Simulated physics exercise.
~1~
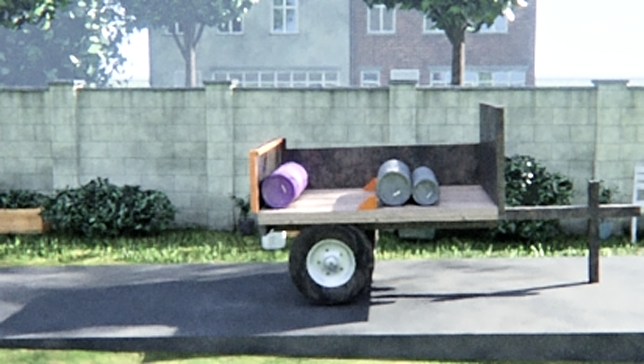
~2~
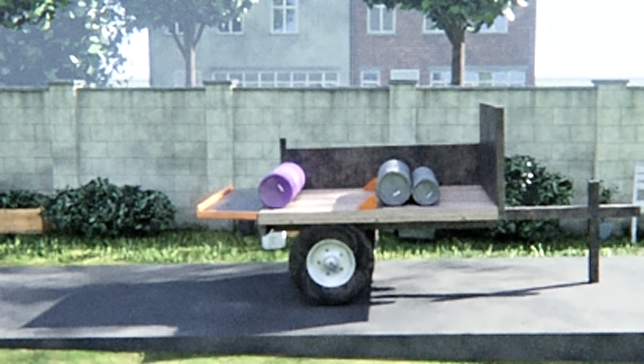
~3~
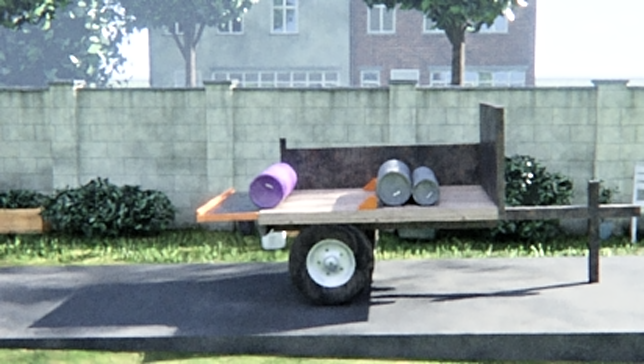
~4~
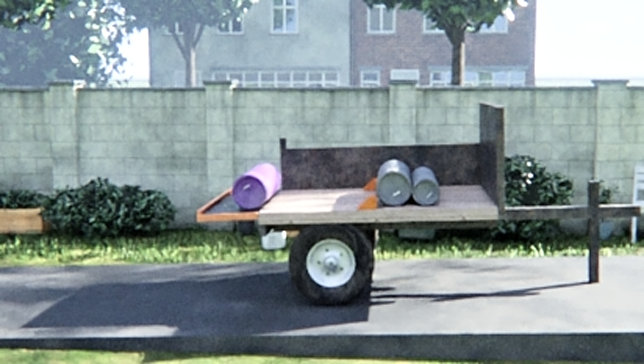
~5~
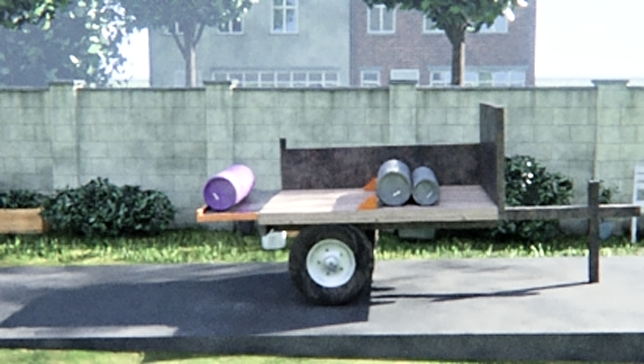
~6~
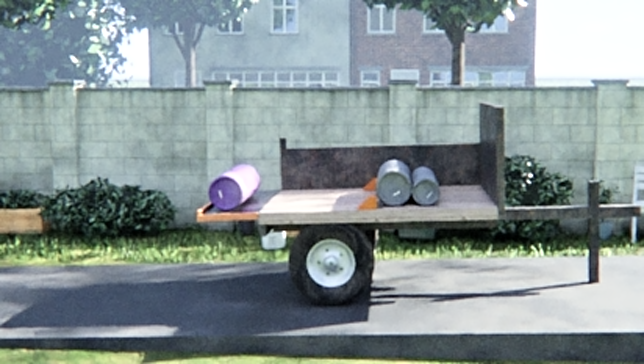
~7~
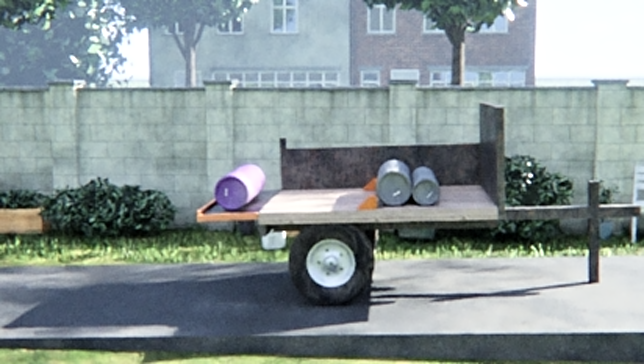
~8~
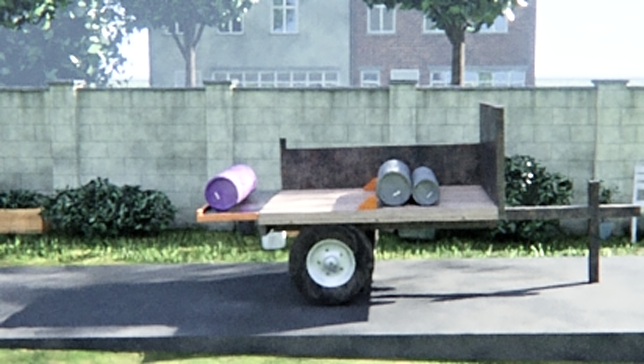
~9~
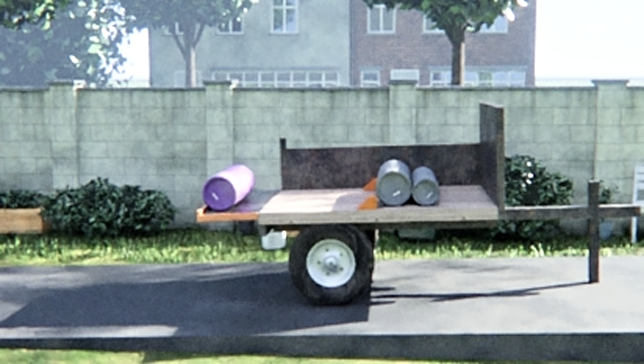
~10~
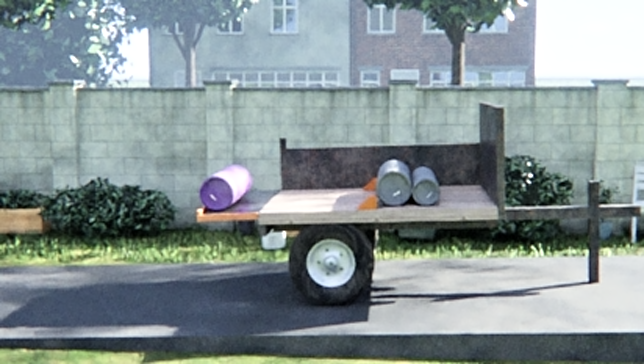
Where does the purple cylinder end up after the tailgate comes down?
It ends up on the lowered tailgate, held near the outer edge without going over.
